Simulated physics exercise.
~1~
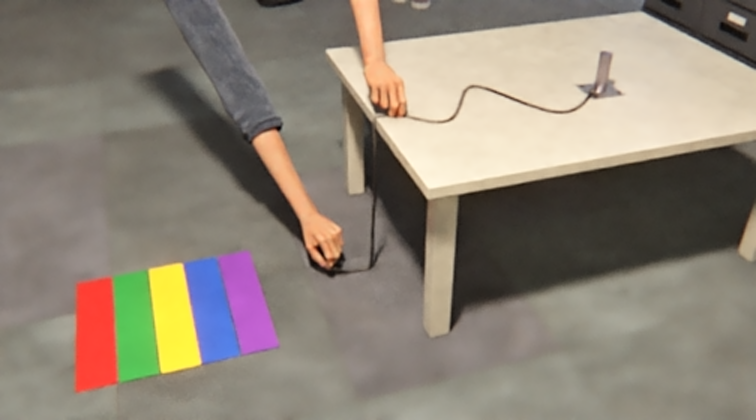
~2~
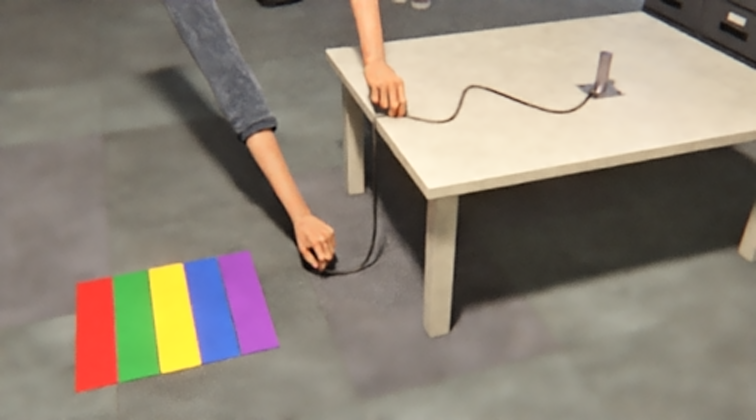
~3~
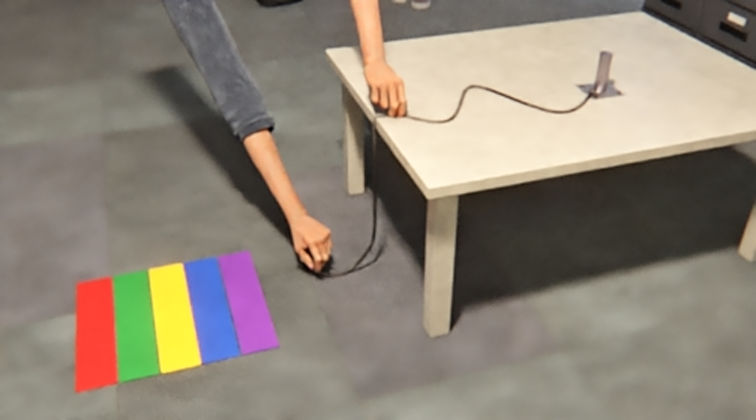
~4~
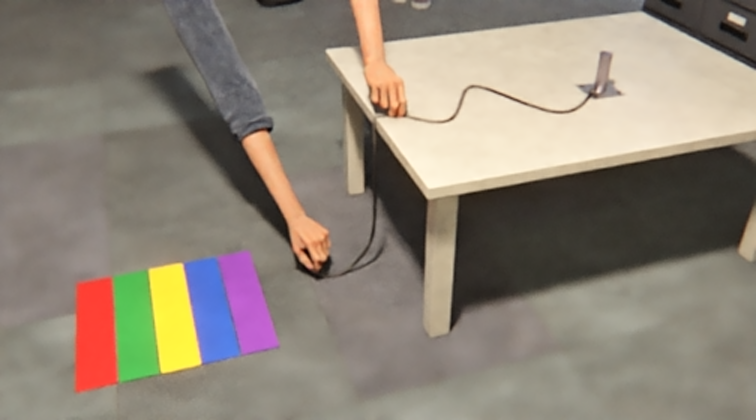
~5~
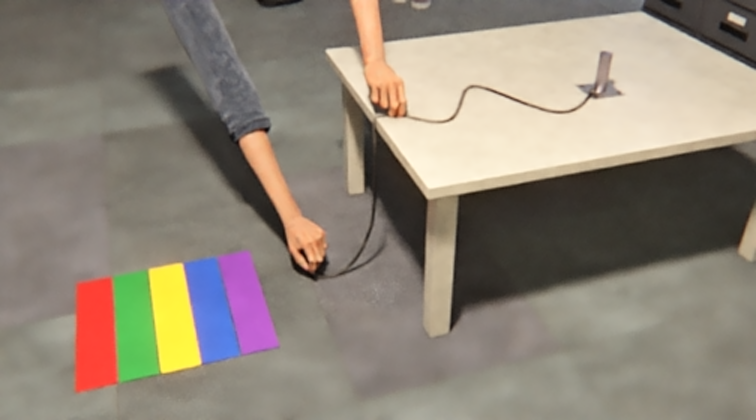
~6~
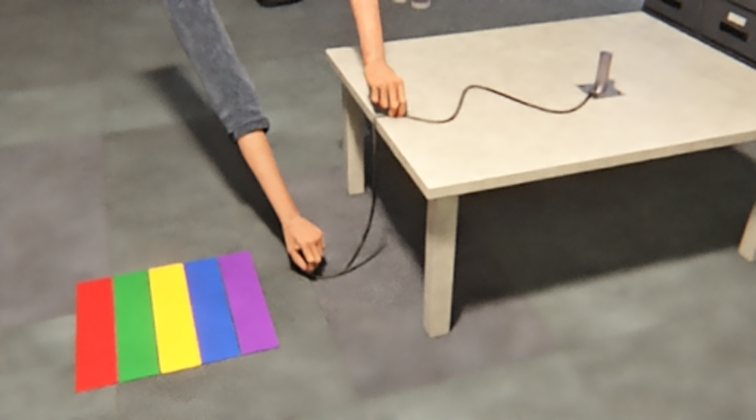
On a grey floor beside a pale coffee table, seen from above at an angle, dark drawers stand in the far corner. A black lead winds from a small post on the tabletop to its left edge, pinned there by one hand, and down to another hand near red, green, yellow, blue and purple strips. The lower hand shifts slightly left, the hanging lead bends into a curve, and the camera stays still.
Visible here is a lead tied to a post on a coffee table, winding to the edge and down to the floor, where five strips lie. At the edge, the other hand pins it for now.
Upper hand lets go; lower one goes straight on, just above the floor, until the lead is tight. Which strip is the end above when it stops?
The red one.
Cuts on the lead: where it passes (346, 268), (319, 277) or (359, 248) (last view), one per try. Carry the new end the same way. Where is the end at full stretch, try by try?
Going through them in turn gives (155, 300), (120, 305) and finally (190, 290).
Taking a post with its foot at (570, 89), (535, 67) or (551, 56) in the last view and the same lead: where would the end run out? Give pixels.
(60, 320), (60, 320) and (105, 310).
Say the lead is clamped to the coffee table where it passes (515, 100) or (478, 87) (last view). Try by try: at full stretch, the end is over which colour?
The first attempt gives green; the other gives yellow.
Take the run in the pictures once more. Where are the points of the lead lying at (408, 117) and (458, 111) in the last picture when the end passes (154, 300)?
The first lands at (352, 176), while the second lands at (378, 118).
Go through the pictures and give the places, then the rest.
The first frame shows end (326, 265); purple (255, 331); blue (217, 339); yellow (178, 348); green (138, 357); red (96, 366).
The second frame shows end (319, 267); lead through (580, 105) (505, 96) (460, 104) (403, 115) (375, 171) (373, 246).
The third frame shows end (315, 267).
The fourth frame shows end (313, 268); lead through (580, 105) (505, 96) (460, 104) (403, 115) (375, 171) (369, 246).
The fifth frame shows end (310, 269).
The sixth frame shows end (308, 269); lead through (580, 105) (505, 96) (460, 104) (403, 115) (375, 171) (361, 246).
Early on, end near (154, 300); over yellow.
Midway, end near (116, 307); over green.
At the end of the slack, end near (94, 312); over red. Over red.
